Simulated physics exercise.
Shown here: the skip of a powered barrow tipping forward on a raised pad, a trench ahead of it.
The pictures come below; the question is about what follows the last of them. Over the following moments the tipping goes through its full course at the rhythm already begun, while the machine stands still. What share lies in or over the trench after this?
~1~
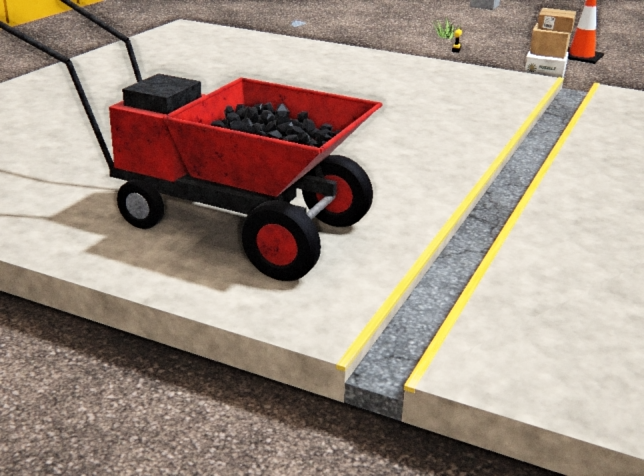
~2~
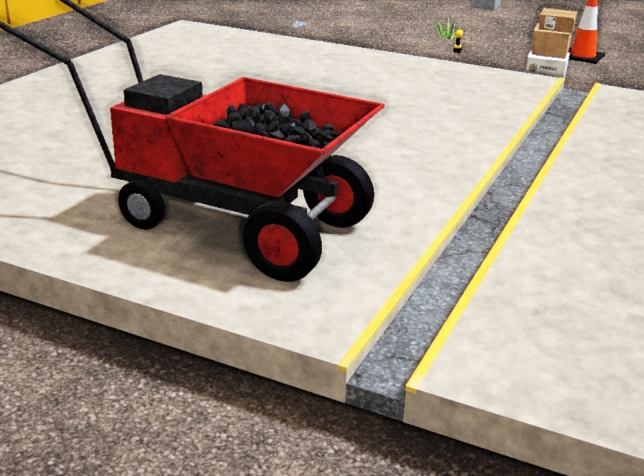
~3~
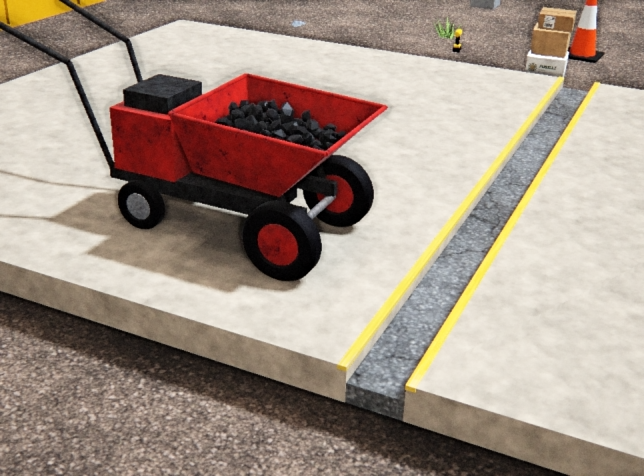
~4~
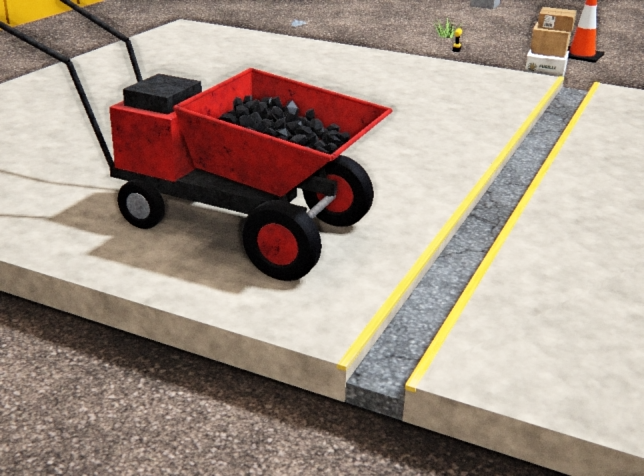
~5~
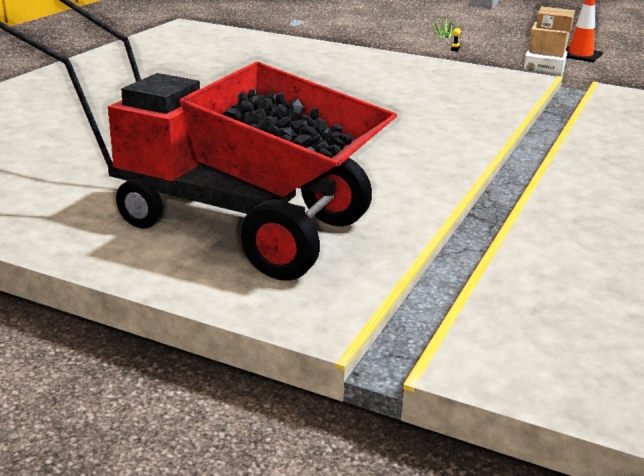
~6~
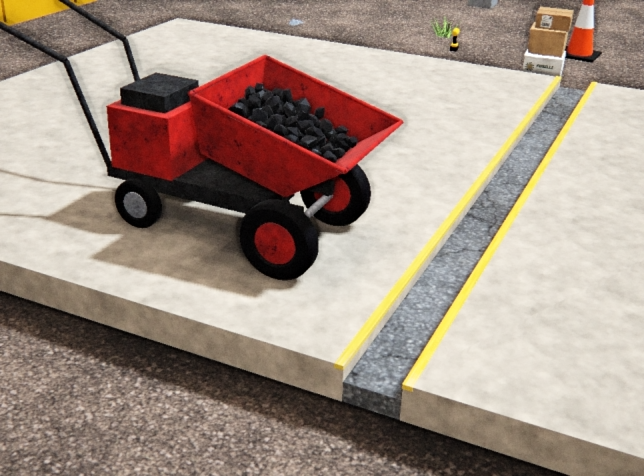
Most of it.
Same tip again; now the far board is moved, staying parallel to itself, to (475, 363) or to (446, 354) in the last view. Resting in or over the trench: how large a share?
Roughly 80 % first, 70 % second.
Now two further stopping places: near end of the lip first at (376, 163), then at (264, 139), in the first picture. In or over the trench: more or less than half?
Note: Stop one, a minority share; stop two, a minority share.
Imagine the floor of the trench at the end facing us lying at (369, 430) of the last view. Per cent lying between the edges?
About 100 %.
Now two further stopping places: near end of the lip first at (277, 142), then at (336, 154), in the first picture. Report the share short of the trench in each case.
Roughly 30 per cent, and 0 per cent.
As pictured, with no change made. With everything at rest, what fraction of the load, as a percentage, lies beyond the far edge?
Roughly 10 percent of the pieces, I think.
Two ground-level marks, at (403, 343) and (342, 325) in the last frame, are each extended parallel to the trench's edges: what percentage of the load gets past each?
Respectively 30 and 80 percent.
Soon, skip tipped steeply; all in the skip.
A while on, skip tipped right over; most in the skip; a stray few short of the trench; about a quarter in or heaped over the trench; a stray few beyond it.
Towards the end, skip tipped right over; about a quarter in the skip; a stray few short of the trench; about two thirds in or heaped over the trench; a small part beyond it.
Finally, skip tipped right over; about a quarter in the skip; a stray few short of the trench; about two thirds in or heaped over the trench; a small part beyond it.
